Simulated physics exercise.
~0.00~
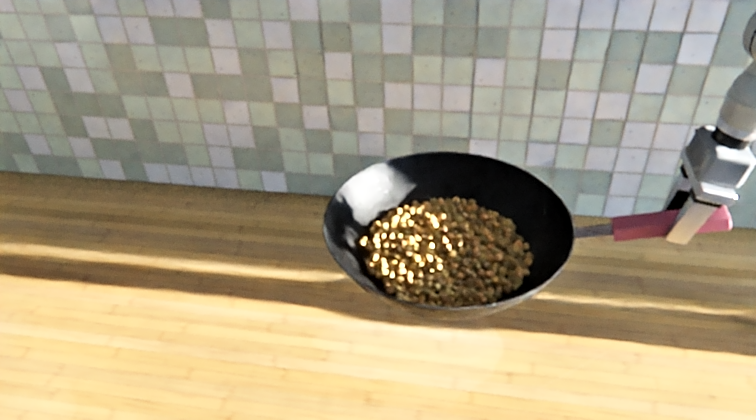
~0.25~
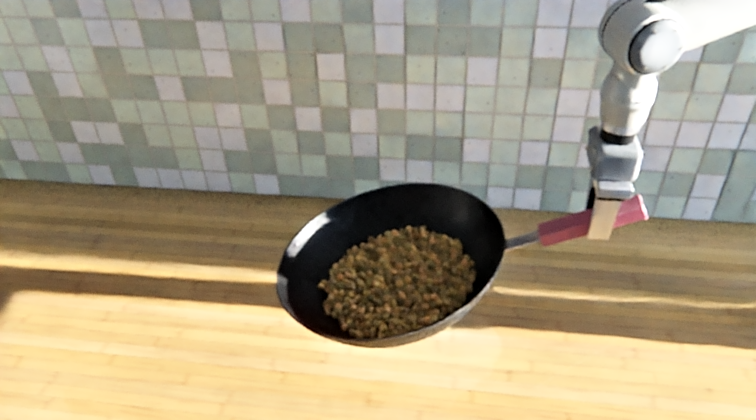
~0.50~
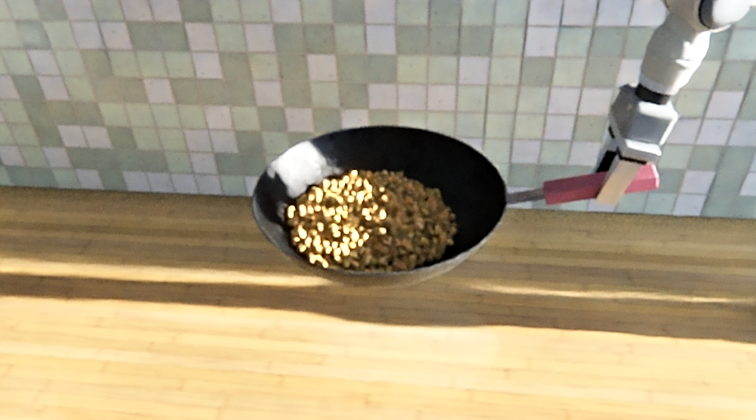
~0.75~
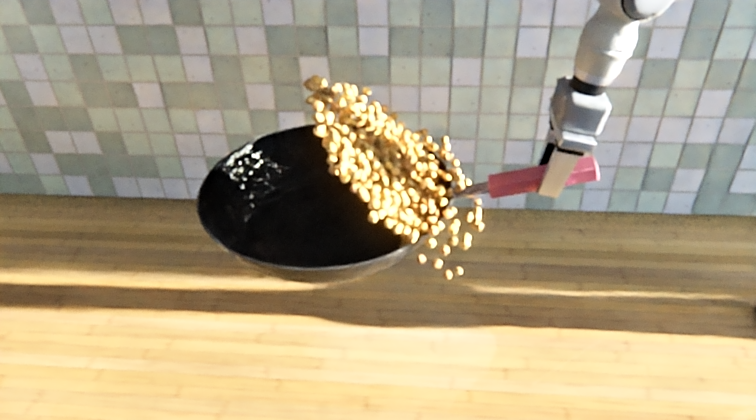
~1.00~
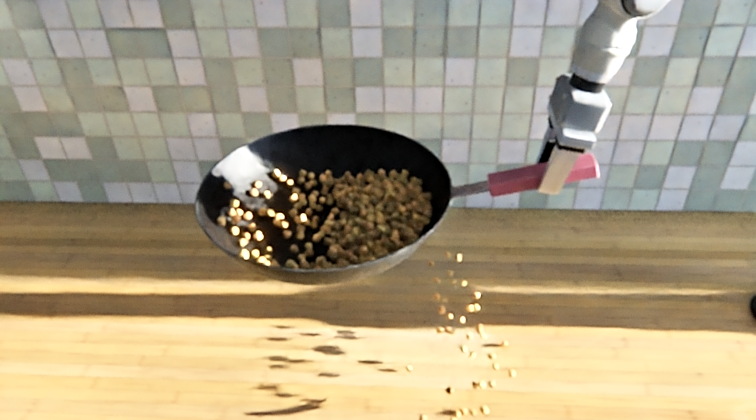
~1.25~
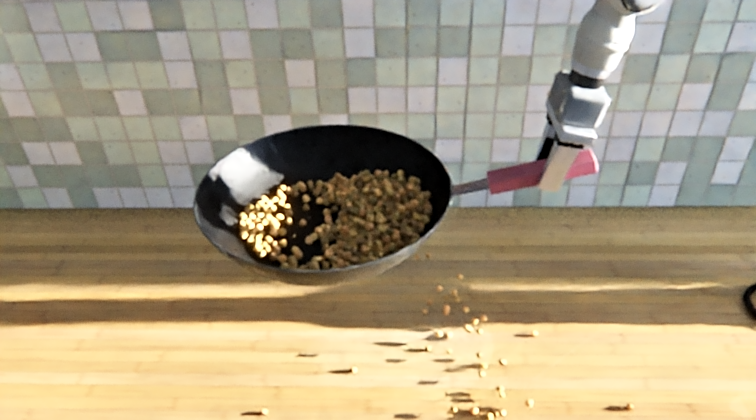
At first, a robot arm grips the pink handle of a black frying pan heaped with small golden-brown pieces, above a wooden counter in front of a tiled wall. The arm shifts the pan left and down with a lean, then lifts it upright again. As the pan moves farther left, the load flies up in a slanting cloud toward the handle, leaving much of the pan bare. Most pieces drop back in, but some miss the rim near the handle and fall to the counter. Finally, the pan stays still, its load spread out, with stray pieces scattered below.
